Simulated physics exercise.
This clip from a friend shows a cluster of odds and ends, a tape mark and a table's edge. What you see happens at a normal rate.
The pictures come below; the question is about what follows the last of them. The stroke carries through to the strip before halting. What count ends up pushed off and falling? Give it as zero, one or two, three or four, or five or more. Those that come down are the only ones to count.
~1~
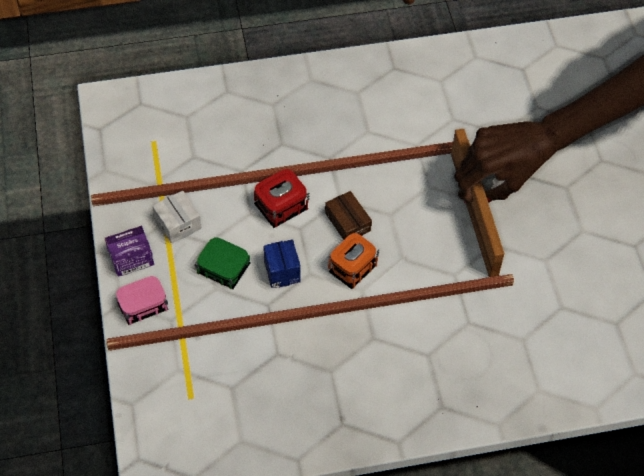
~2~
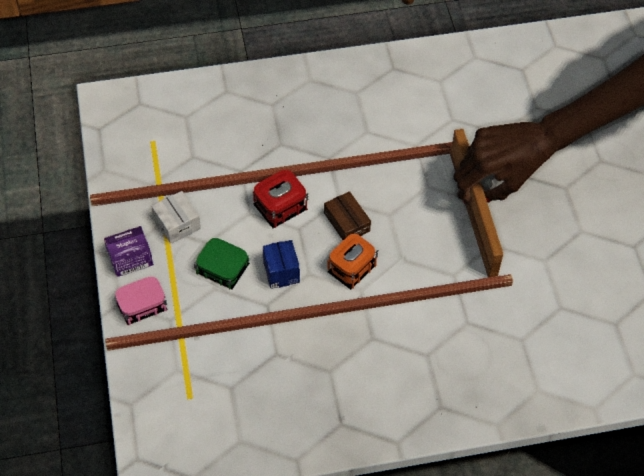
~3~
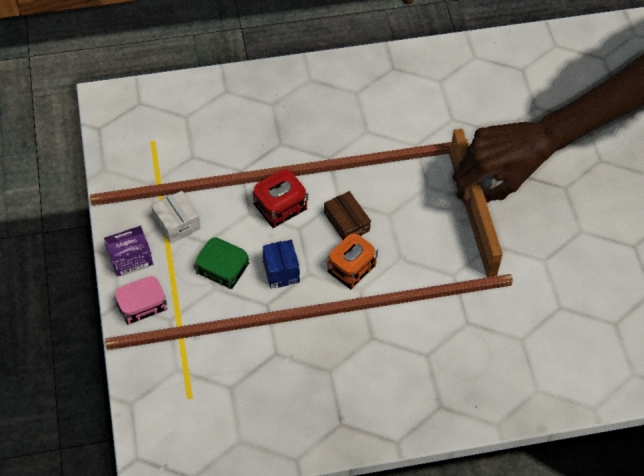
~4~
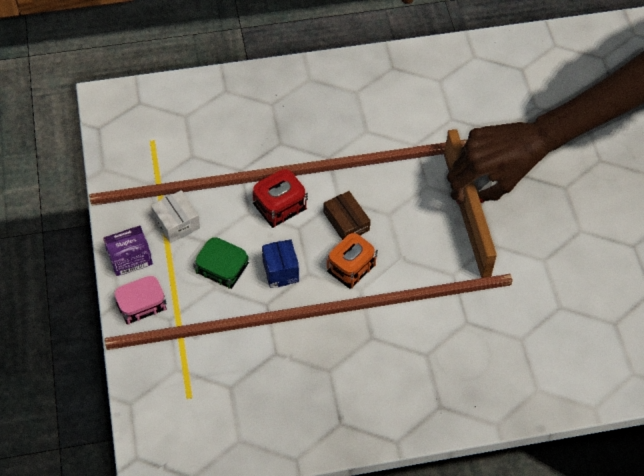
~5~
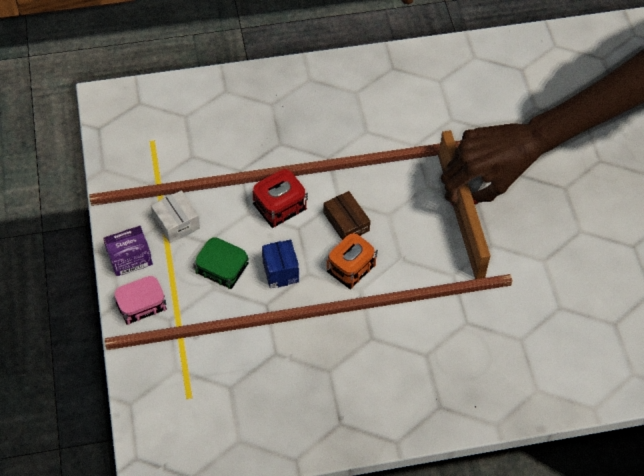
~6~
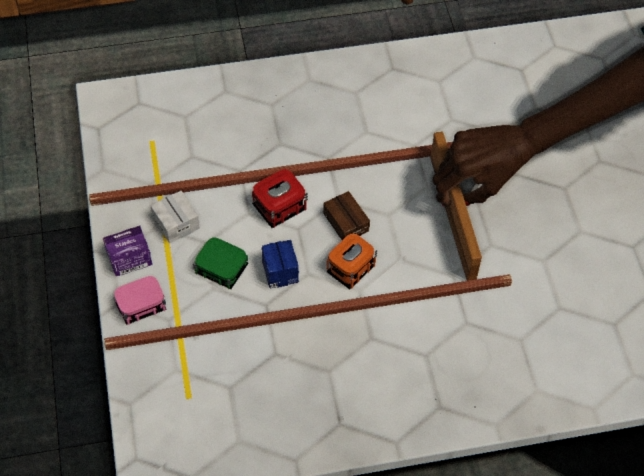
The count that falls is one or two.
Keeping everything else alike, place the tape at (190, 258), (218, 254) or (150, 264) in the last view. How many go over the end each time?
Per try in turn: 0, 0, 3.
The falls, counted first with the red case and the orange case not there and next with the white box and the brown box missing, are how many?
Going first to second: 1 and 1.
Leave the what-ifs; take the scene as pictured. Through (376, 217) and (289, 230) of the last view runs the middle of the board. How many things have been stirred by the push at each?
I count 0 first and 5 after.
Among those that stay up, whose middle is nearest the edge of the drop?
The pink case.
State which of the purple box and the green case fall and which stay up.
The purple box is gone, and the green case stays put.
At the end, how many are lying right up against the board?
Well, it touches 3.
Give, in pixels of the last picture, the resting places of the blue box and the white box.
The first one ends at (132, 281), the second at (106, 216).
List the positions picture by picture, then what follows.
Purple box (130, 251); pink case (142, 300); white box (177, 217); board (476, 202); tape (171, 261), in the first picture.
Pink case (141, 300); orange case (352, 261), in the second picture.
White box (176, 217); green case (222, 263), in the third picture.
Purple box (128, 251); red case (280, 198), in the fourth picture.
Pink case (140, 300); blue box (281, 264), in the fifth picture.
Purple box (128, 251); pink case (140, 300); white box (175, 217); board (455, 205); tape (169, 261), in the sixth picture.
Soon after, none off yet; purple box at rest near (128, 251); pink case at rest near (140, 300); white box at rest near (175, 217).
After that, none off yet; purple box at rest near (128, 251); pink case at rest near (140, 300); white box moving near (169, 217).
In the end, the number that fall off is one or two; gone, purple box.
